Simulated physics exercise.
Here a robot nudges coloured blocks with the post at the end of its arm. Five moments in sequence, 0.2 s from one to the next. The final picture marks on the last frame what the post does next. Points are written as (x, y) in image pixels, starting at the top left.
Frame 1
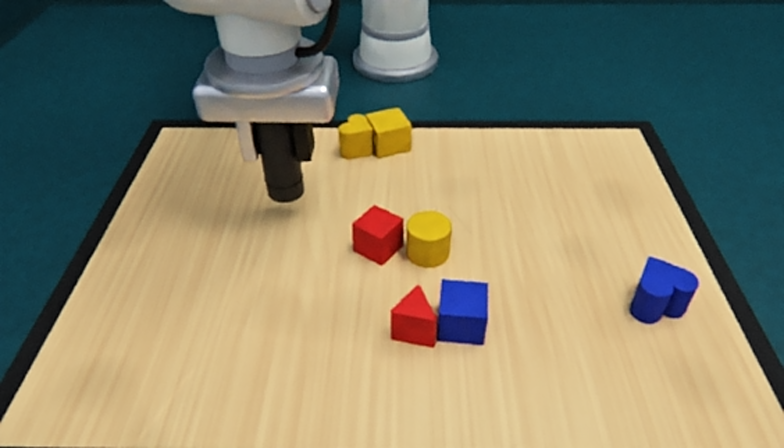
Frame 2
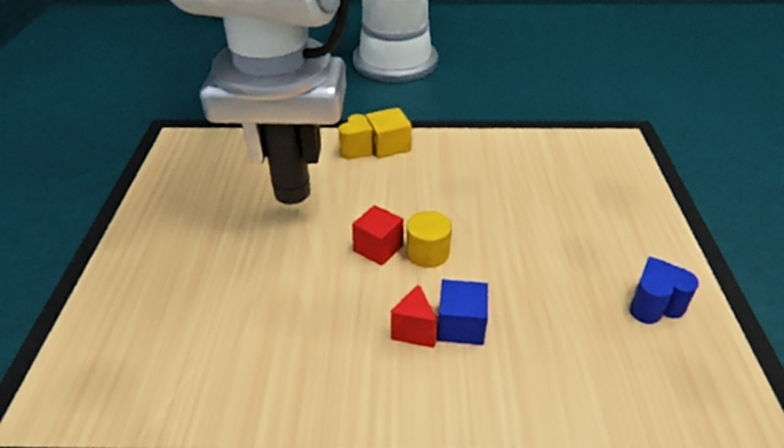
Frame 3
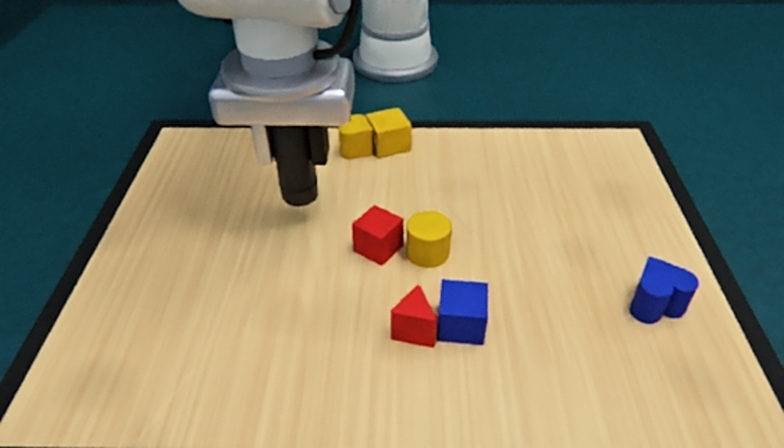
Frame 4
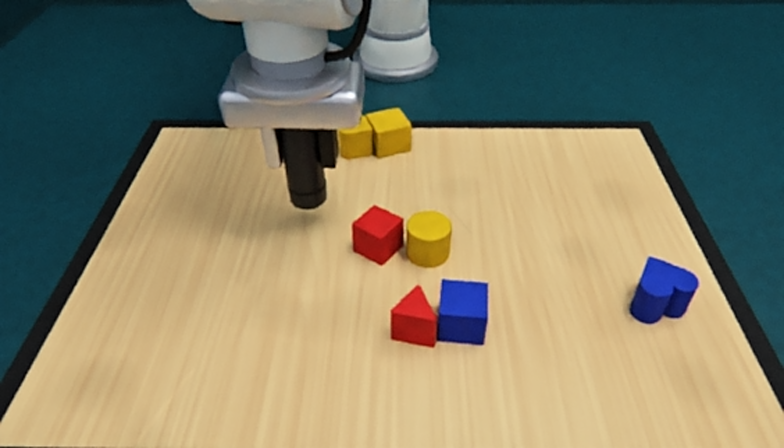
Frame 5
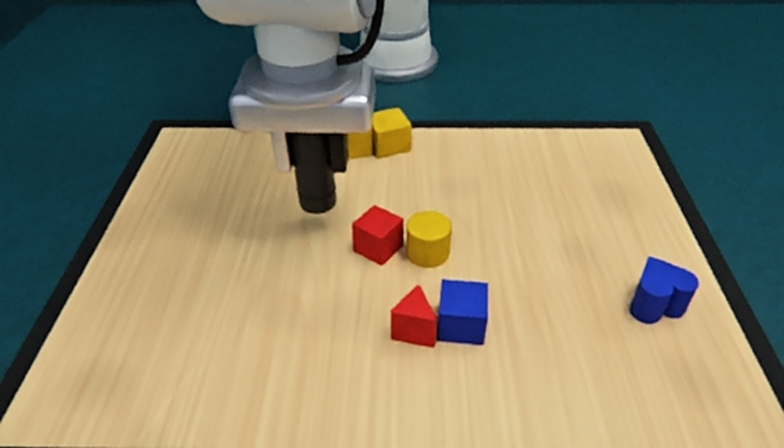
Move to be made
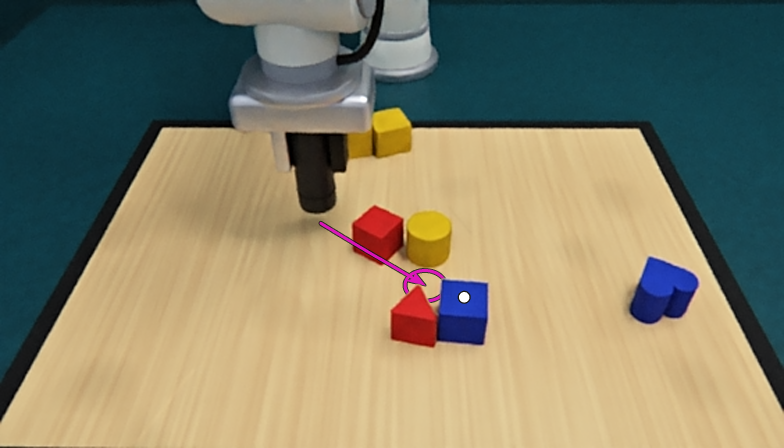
Robot arm with a dark post shifting slightly right above a wooden board, while the red, yellow and blue blocks stay still.
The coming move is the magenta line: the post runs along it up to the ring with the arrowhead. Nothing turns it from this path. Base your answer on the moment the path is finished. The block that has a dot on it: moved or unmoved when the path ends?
Answer: Unmoved.
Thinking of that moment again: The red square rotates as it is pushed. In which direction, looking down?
The block turns counter-clockwise.
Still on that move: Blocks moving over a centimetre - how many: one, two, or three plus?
Once the path ends, two blocks will have shifted.
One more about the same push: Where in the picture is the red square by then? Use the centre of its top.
If I read the scene right, the answer is (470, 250).
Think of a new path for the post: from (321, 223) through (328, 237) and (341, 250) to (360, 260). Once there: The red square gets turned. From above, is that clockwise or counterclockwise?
Viewed from above, counterclockwise.
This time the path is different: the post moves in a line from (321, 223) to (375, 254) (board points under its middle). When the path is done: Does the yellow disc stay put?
Going by the path, no.
The drawn path runs straight from (321, 223) to (425, 285); the dot is on the blue square.
What follows on the original path. One third of the way, post (352, 223); red square (387, 223), turned 15° anticlockwise.
Two thirds of the way, post (388, 243); red square (429, 236), turned 50° anticlockwise; yellow disc (469, 226).
At the end, post (426, 265); red square (470, 250), turned 75° anticlockwise; yellow disc (495, 226); blue square not moved.
